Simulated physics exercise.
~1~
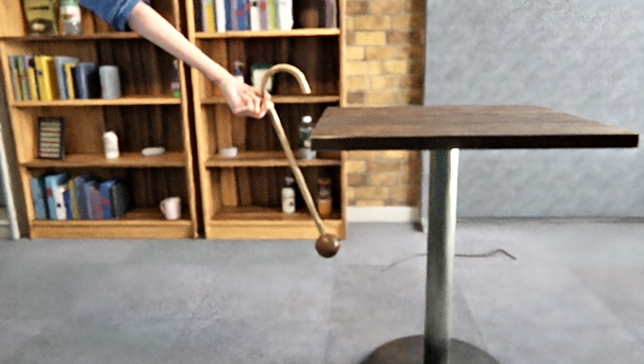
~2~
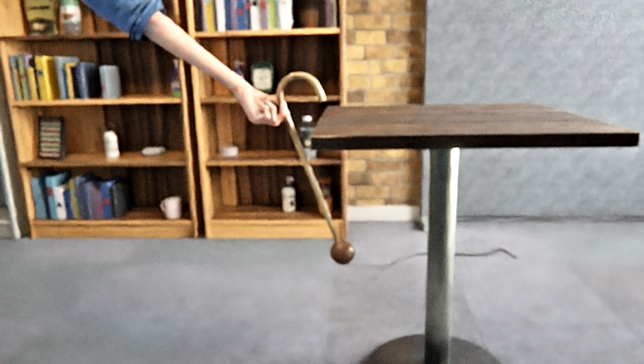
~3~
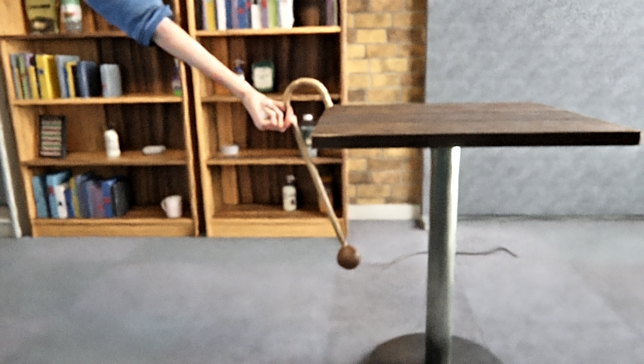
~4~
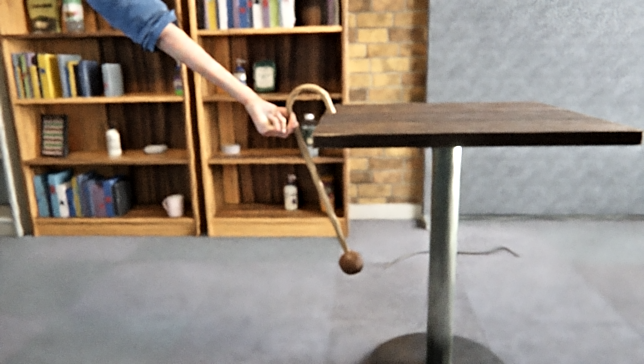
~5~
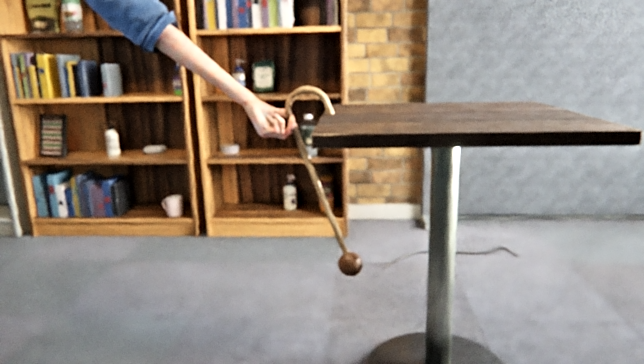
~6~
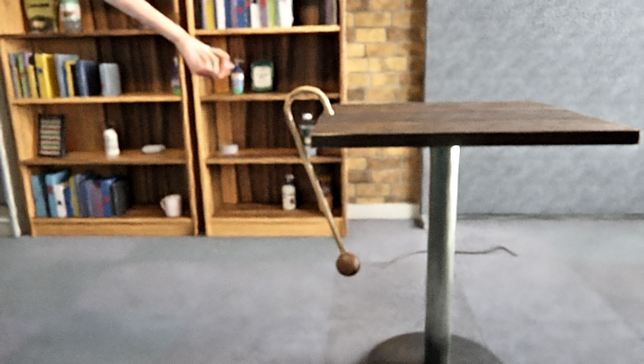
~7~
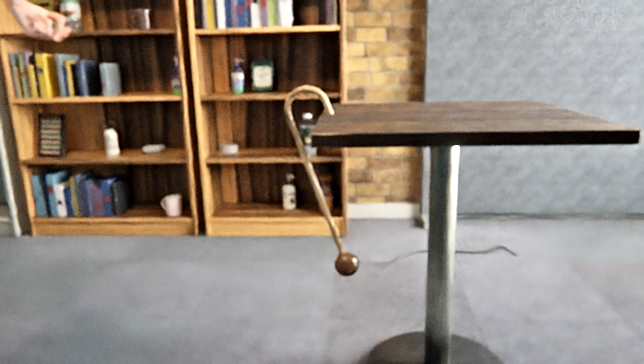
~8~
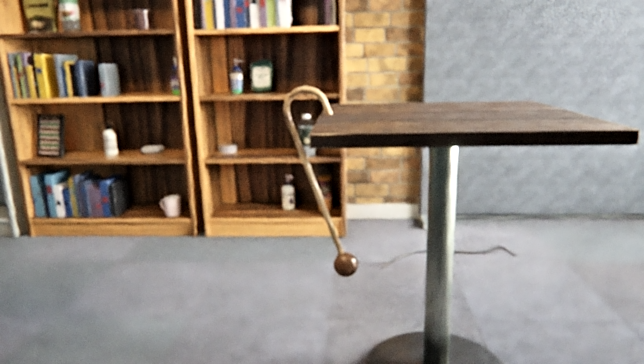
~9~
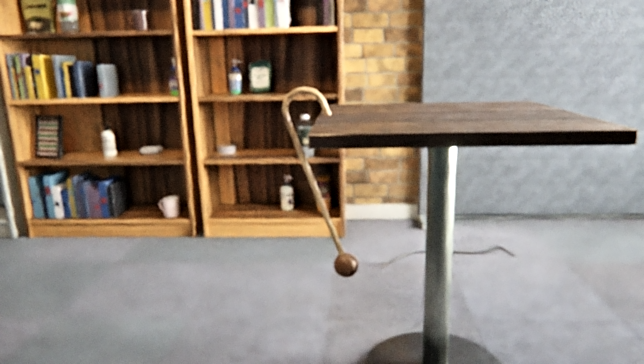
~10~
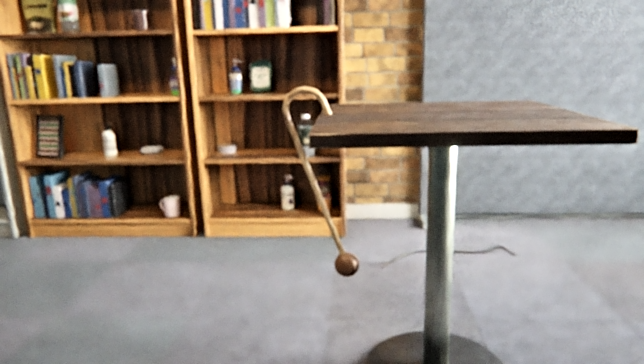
In the video, a hand brings a brown, ladle-like object with a curved handle and a round end rightward to the left edge of a dark table, hooks it there, then lets go and withdraws, leaving the object hanging nearly still at a slant from the edge.
